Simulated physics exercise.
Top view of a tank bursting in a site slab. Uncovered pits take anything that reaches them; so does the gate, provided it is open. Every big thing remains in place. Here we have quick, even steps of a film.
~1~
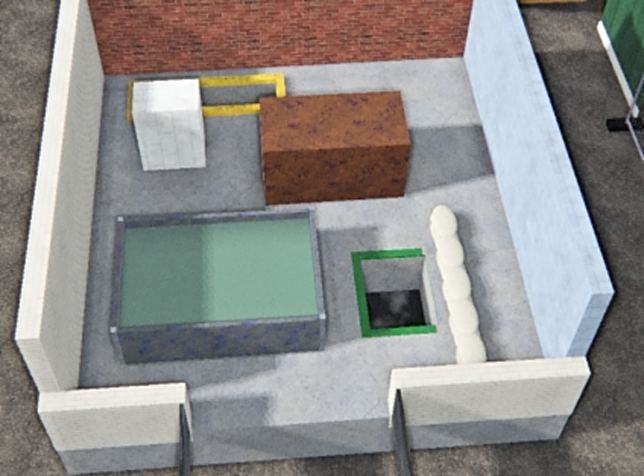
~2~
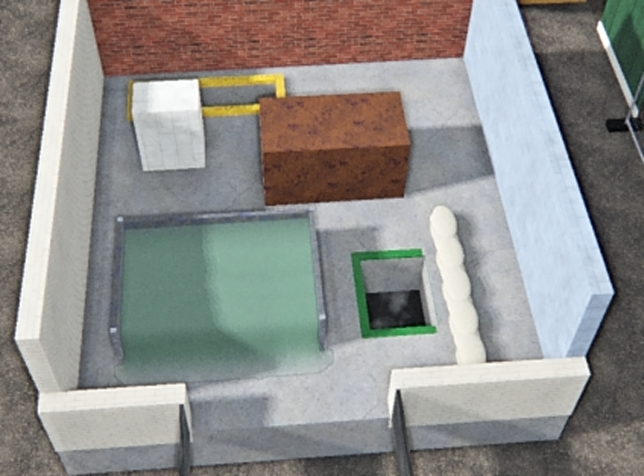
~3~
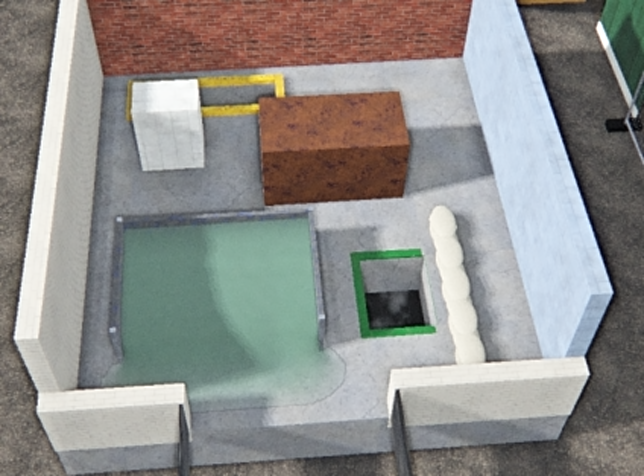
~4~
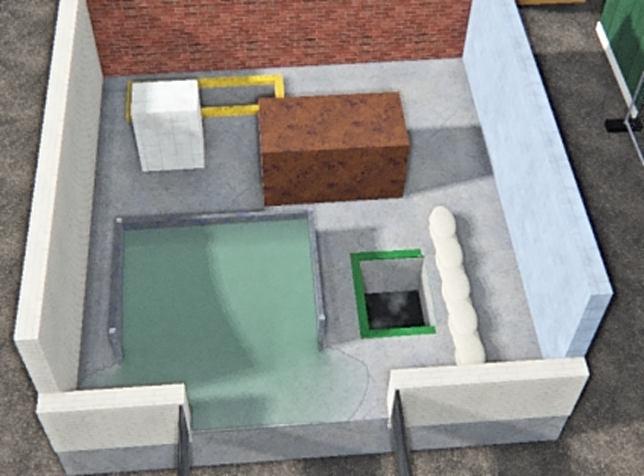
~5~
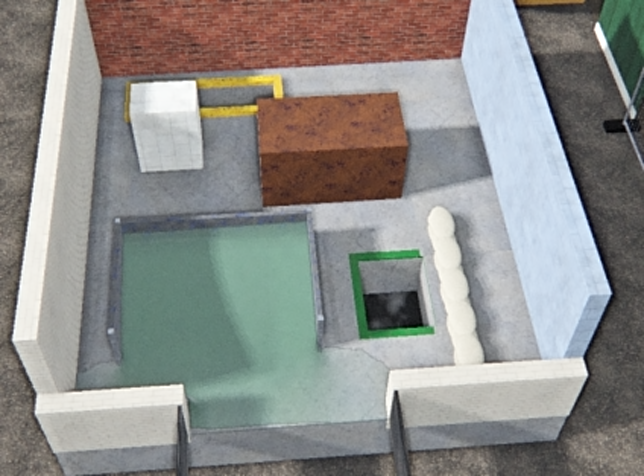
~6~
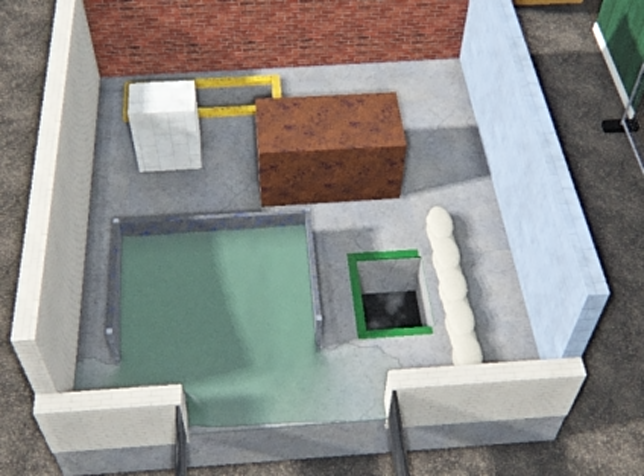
Green water pours from the front of a tank and spreads across the grey slab.
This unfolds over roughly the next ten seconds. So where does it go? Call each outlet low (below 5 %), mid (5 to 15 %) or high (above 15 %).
Outlets - gate: High; yellow pit: Low; green pit: Low.
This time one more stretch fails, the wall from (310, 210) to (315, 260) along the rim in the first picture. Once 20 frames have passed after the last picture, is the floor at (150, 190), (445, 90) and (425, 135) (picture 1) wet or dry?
Well, the first is missed by the spill, the next hit by the spill, the last hit by the spill.
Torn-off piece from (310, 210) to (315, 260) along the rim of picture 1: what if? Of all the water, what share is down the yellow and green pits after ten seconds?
Yellow 0 %, green 50 %.
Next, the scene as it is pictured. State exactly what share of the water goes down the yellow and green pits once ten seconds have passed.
2 in a hundred, then 0 in a hundred.
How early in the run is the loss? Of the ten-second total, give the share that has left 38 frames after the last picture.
It should be close to 90 percent by then.
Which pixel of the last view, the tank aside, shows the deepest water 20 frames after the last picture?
It should be roughly at (112, 85).
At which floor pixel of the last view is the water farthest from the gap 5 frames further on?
The front should reach about (470, 393).
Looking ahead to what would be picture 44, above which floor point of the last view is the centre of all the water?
I'd point to (211, 255).
A moment on, water covers 15 % of the floor; the gate 25 %, the yellow pit 0 %, the green pit 0 %.
Next, water covers 25 % of the floor; the gate 41 %, the yellow pit 0 %, the green pit 0 %.
Then, water covers 35 % of the floor; the gate 52 %, the yellow pit 1 %, the green pit 0 %.
Later, water covers 55 % of the floor; the gate 61 %, the yellow pit 1 %, the green pit 0 %.
In the end, water covers 65 % of the floor; the gate 69 %, the yellow pit 1 %, the green pit 1 %.
